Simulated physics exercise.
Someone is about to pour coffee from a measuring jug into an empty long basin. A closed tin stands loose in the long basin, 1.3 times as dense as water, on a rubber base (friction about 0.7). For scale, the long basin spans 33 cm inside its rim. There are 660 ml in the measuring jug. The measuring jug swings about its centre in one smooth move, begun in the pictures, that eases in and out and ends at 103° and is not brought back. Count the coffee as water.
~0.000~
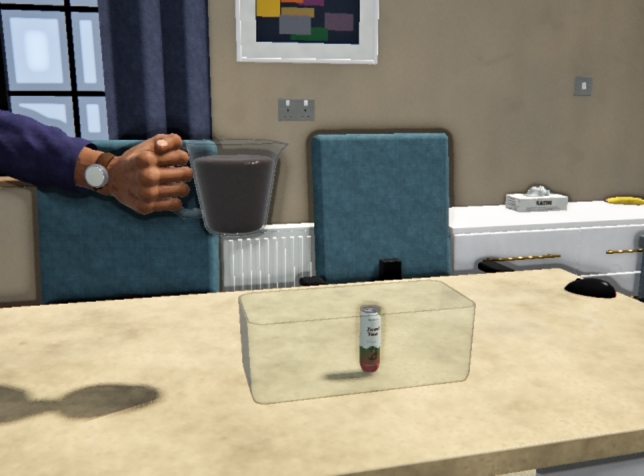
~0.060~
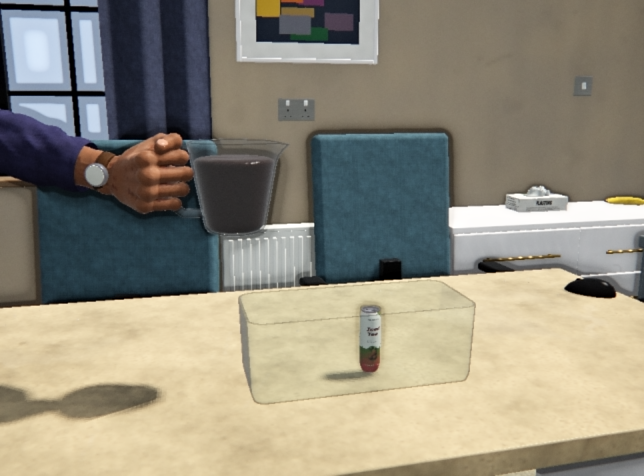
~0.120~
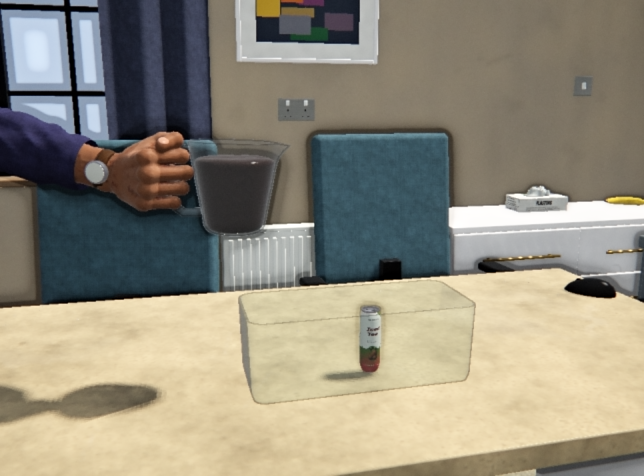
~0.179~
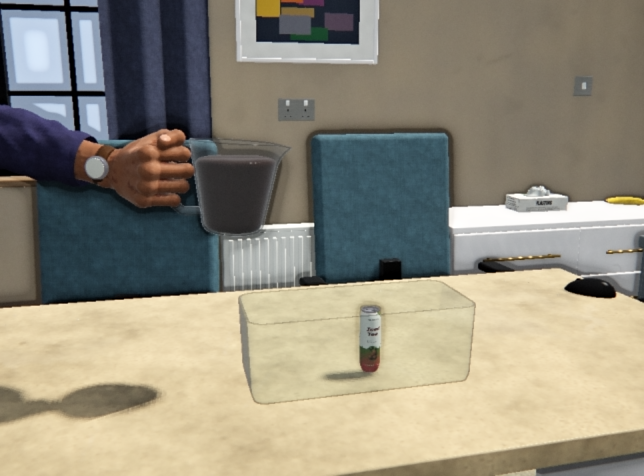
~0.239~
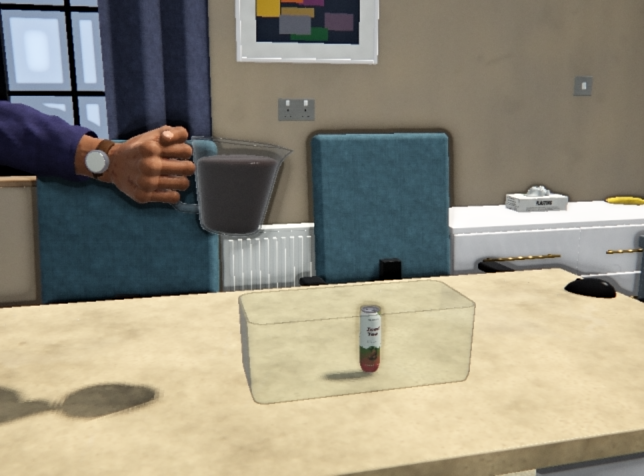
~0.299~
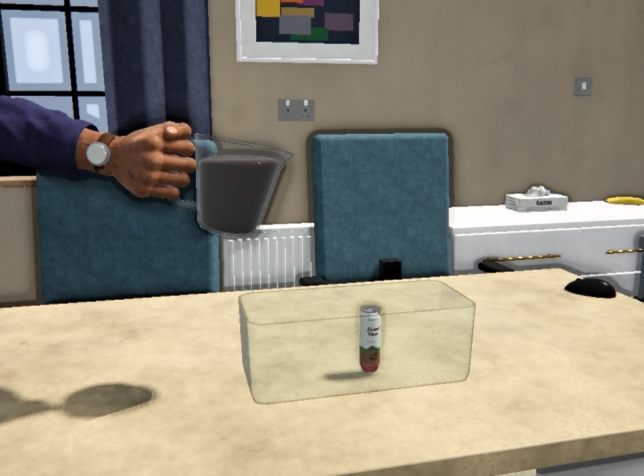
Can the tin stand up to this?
The tin keeps standing.
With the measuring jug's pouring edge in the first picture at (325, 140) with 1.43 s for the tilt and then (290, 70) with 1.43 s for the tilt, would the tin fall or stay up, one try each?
First it keeps standing; then it falls.
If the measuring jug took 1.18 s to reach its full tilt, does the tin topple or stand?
Then it stays up.
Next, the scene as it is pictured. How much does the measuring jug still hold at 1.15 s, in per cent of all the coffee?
Near 22 in a hundred.
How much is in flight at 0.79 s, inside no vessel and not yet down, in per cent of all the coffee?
Near 18 in a hundred.
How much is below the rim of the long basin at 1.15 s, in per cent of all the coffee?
About 58 per cent.
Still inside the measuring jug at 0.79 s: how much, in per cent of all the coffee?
Near 78 in a hundred.
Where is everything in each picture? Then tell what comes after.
It leans 0°; its right rim is at (289, 143); the coffee meets the walls at (193, 160) and (273, 158); the long basin's rim runs from (243, 310) to (458, 293); the tin's top is at (371, 312), in the first frame.
It leans 0°; its right rim is at (289, 143); the coffee meets the walls at (193, 159) and (274, 158), in the second frame.
It leans 2°; its right rim is at (290, 144); the coffee meets the walls at (193, 160) and (274, 159), in the third frame.
It leans 4°; its right rim is at (292, 146); the coffee meets the walls at (194, 159) and (276, 159), in the fourth frame.
It leans 7°; its right rim is at (294, 150); the coffee meets the walls at (197, 160) and (278, 160), in the fifth frame.
It leans 11°; its right rim is at (296, 154); the coffee meets the walls at (199, 161) and (280, 160), in the sixth frame.
Then, 0.79 s in, the tilt is 60° and 79 per cent is still to pour; the tin stands where it began.
Then, 1.15 s in, the tilt is 93° and 21 per cent is still to pour; the tin stands 1 cm from where it began.
Then, 1.52 s in, the tilt is 103° and 0 per cent is still to pour; the tin stands 1 cm from where it began.
Then, 1.93 s in, the tilt is 103° and 0 per cent is still to pour; the tin stands 1 cm from where it began.
Finally, the tin stands 1 cm from where it began.
